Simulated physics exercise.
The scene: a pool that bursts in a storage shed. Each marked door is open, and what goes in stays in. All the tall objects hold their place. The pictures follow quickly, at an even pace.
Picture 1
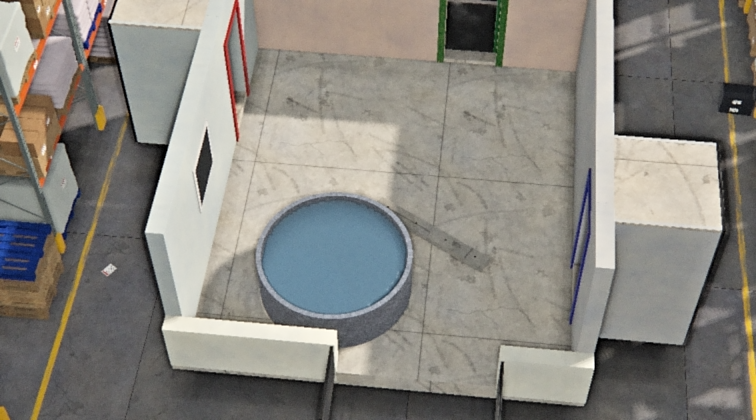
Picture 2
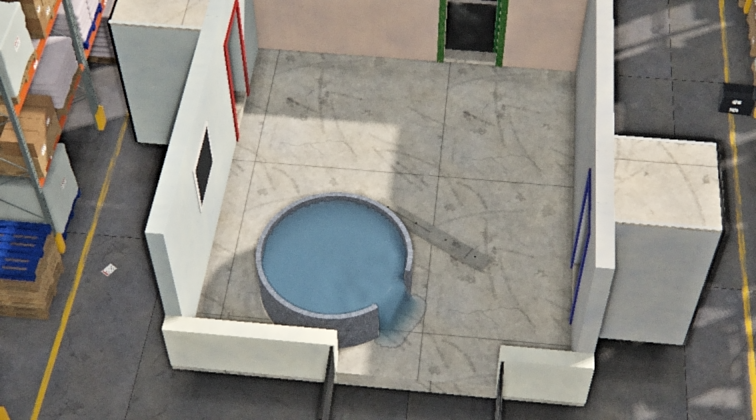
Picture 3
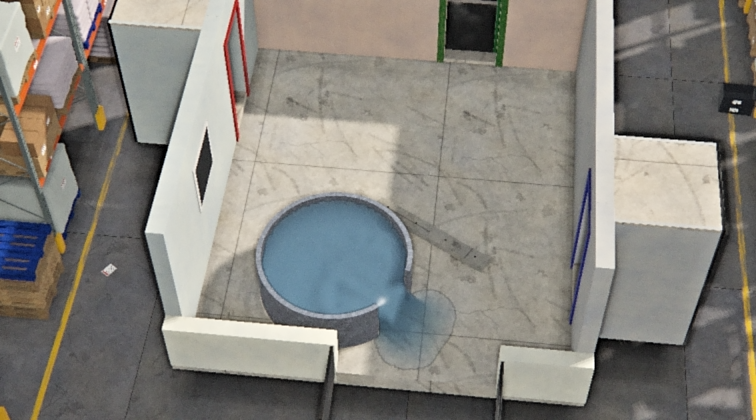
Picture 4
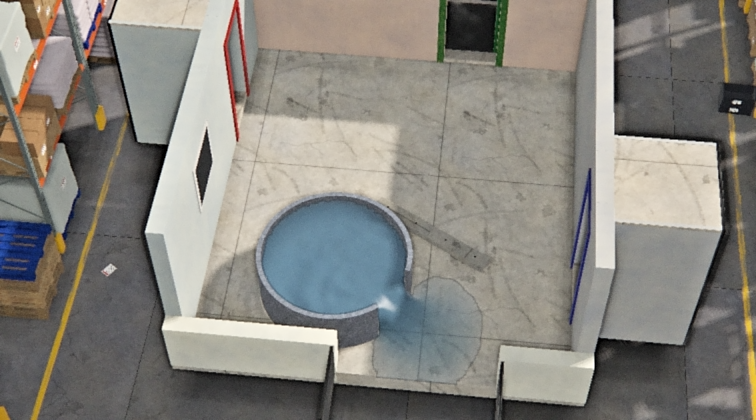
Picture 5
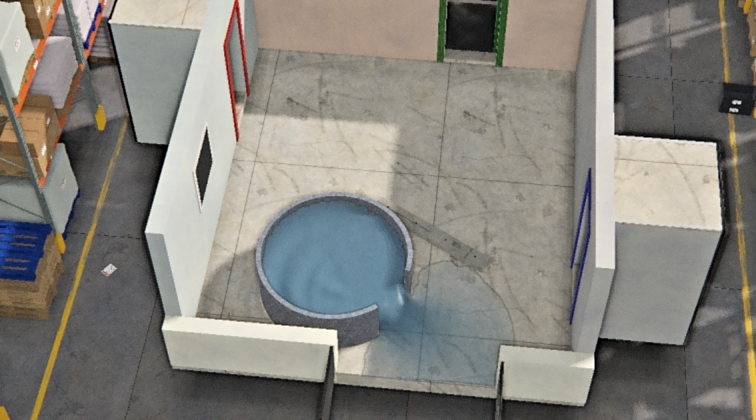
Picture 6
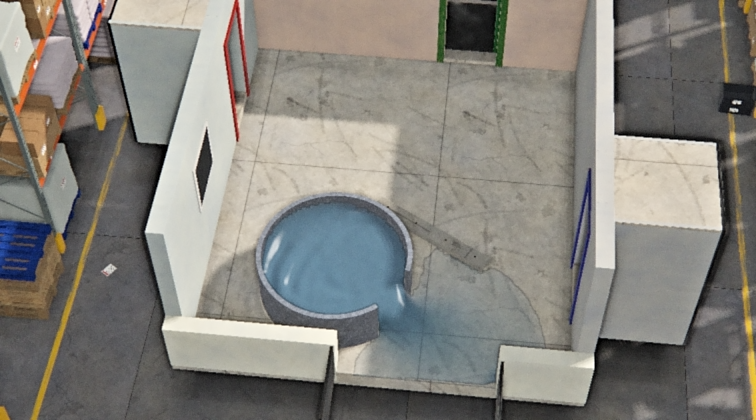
The clip opens on a round, stone-rimmed pool of still blue water inside a walled space with a bare grey floor. A gap appears in the pool's lower right side and water pours out, forming a small puddle that spreads rightward and toward the front opening in a widening, thin sheet.
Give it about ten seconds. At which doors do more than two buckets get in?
The red door stays under that; the green door stays under that; the blue door stays under that.
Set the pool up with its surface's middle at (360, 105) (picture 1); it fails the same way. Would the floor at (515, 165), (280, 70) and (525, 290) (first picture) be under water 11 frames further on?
In that order: Covered, clear, awash.
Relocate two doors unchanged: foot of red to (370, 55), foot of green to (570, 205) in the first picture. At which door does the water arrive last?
The red door.
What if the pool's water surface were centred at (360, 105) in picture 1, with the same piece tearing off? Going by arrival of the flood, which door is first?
First comes the blue-painted one.
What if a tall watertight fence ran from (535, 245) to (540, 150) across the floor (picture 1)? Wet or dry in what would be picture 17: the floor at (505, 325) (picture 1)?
Verdict: Awash.
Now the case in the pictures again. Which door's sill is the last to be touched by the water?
Last comes the red-painted one.
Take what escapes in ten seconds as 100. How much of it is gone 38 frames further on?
About 80 per cent.
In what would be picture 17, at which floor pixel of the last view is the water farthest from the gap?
At about (565, 201).
A moment on, water covers 15 % of the floor; the red door not reached, the green door not reached, the blue door wet at the sill, nothing in.
Next, water covers 20 % of the floor; the red door not reached, the green door not reached, the blue door under two buckets in.
Then, water covers 35 % of the floor; the red door not reached, the green door not reached, the blue door under two buckets in.
Later, water covers 60 % of the floor; the red door not reached, the green door under two buckets in, the blue door under two buckets in.
In the end, water covers 80 % of the floor; the red door wet at the sill, nothing in, the green door under two buckets in, the blue door under two buckets in.
